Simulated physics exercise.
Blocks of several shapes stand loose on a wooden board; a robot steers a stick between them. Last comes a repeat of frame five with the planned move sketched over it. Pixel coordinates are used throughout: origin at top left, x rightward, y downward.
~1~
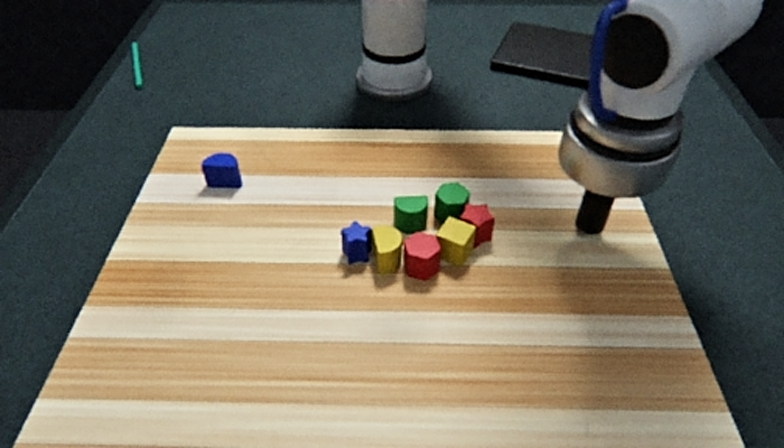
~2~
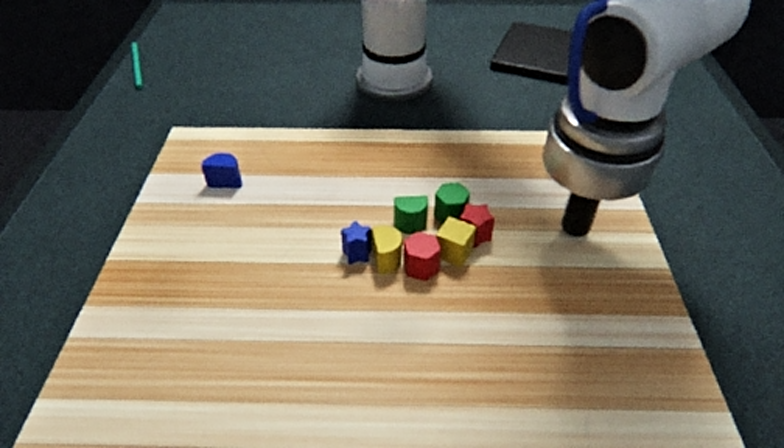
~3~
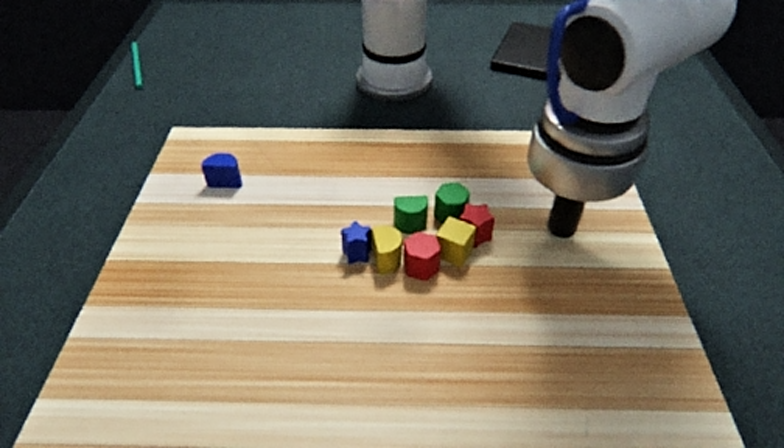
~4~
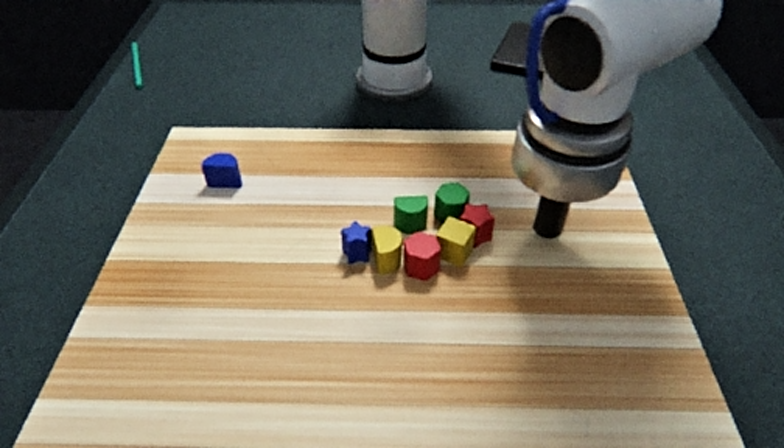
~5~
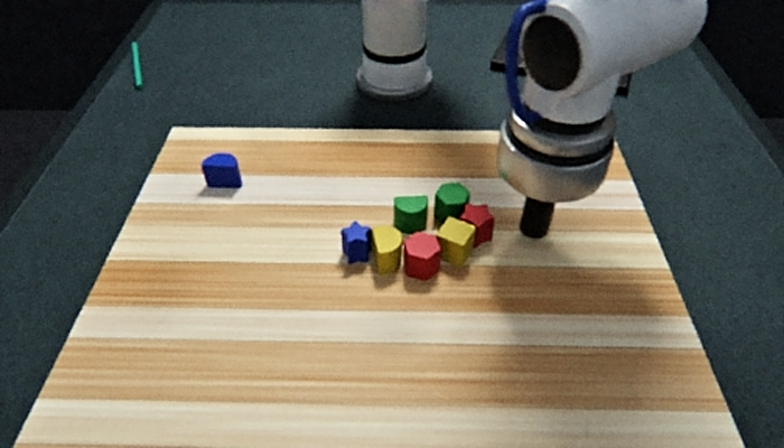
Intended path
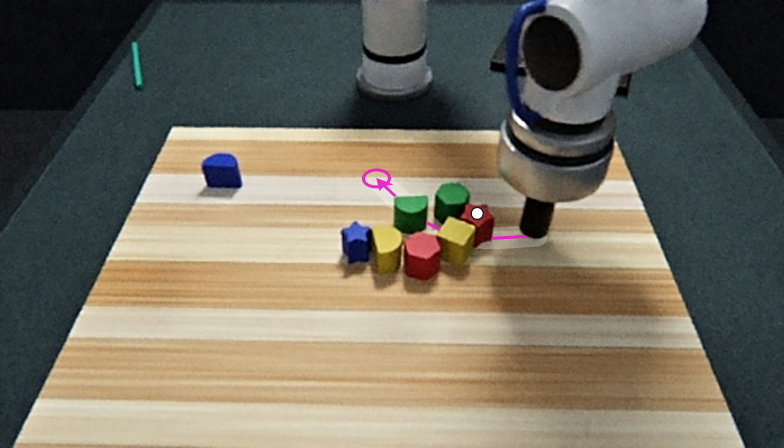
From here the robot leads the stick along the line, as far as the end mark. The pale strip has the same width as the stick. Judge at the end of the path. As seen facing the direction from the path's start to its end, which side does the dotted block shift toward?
It goes toward the left-hand side.
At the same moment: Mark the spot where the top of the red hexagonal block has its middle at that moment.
It sits at (407, 256).
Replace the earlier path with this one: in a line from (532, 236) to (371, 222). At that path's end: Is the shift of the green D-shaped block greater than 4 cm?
I'd say yes.
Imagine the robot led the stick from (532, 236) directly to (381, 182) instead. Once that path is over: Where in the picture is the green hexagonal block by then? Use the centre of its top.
The point I'd pick in the picture is (385, 183).
The line goes from (532, 236) by way of (467, 237) and (412, 212) to (376, 178); the dot is on the red star.
What follows on the original path. One third of the way, stick (467, 229); red hexagonal block (408, 255), turned 40° anticlockwise; yellow square (428, 236); red star (437, 213).
Two thirds of the way, stick (412, 204); green D-shaped block (361, 189), turned 30° anticlockwise; red hexagonal block (407, 256), turned 45° anticlockwise; green hexagonal block (444, 183), turned 45° clockwise; yellow square (425, 236); red star (387, 195).
At the end, stick (376, 171); green D-shaped block (349, 190), turned 45° anticlockwise; red hexagonal block (407, 256), turned 45° anticlockwise; green hexagonal block (444, 183), turned 45° clockwise; yellow square (425, 236); red star (379, 189), turned 35° anticlockwise.
